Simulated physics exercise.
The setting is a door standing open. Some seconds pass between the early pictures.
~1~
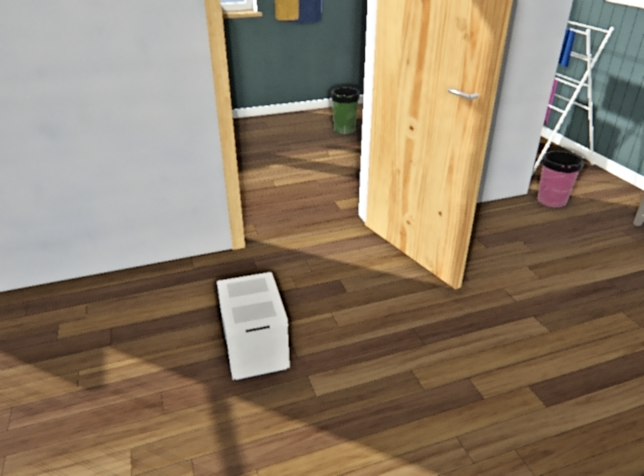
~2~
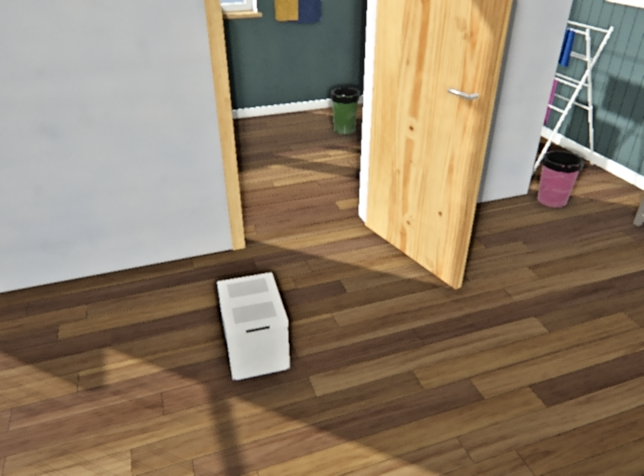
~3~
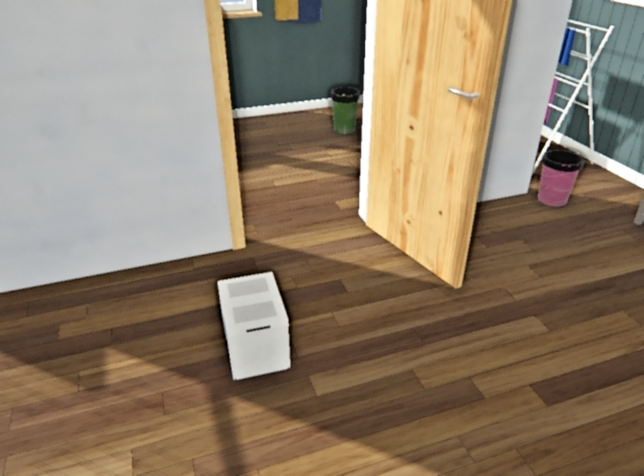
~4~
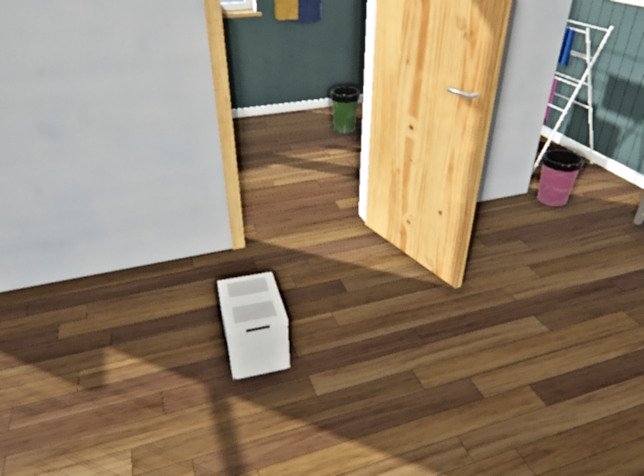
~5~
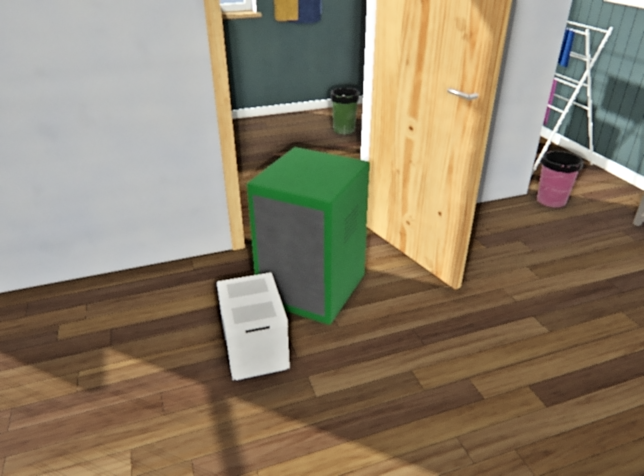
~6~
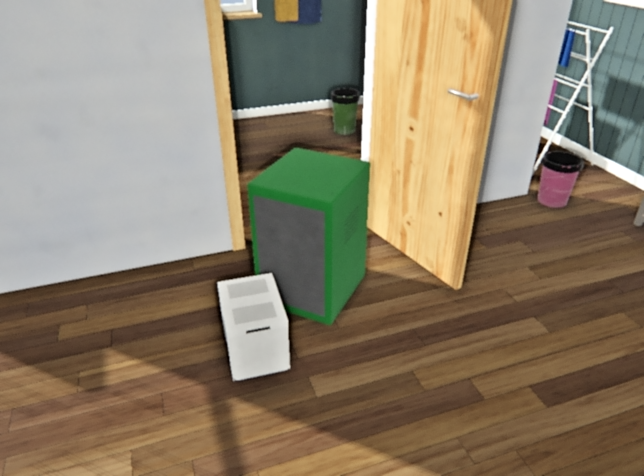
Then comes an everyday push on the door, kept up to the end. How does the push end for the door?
The door falls short.
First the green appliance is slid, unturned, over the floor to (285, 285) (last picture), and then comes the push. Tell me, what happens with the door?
Observation: Afterwards the door is stopped partway.
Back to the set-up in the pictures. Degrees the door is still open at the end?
Open angle: About 65°.
Then, 0.40 s on from there, door at 98°.
Then, 0.70 s on from there, door at 86°.
Then, 0.90 s on from there, door at 76°.
Then, 1.10 s on from there, door at 66°.
In the end, door at 65°; both unmoved. At the end, from the last picture's camera, green appliance near (310, 235).
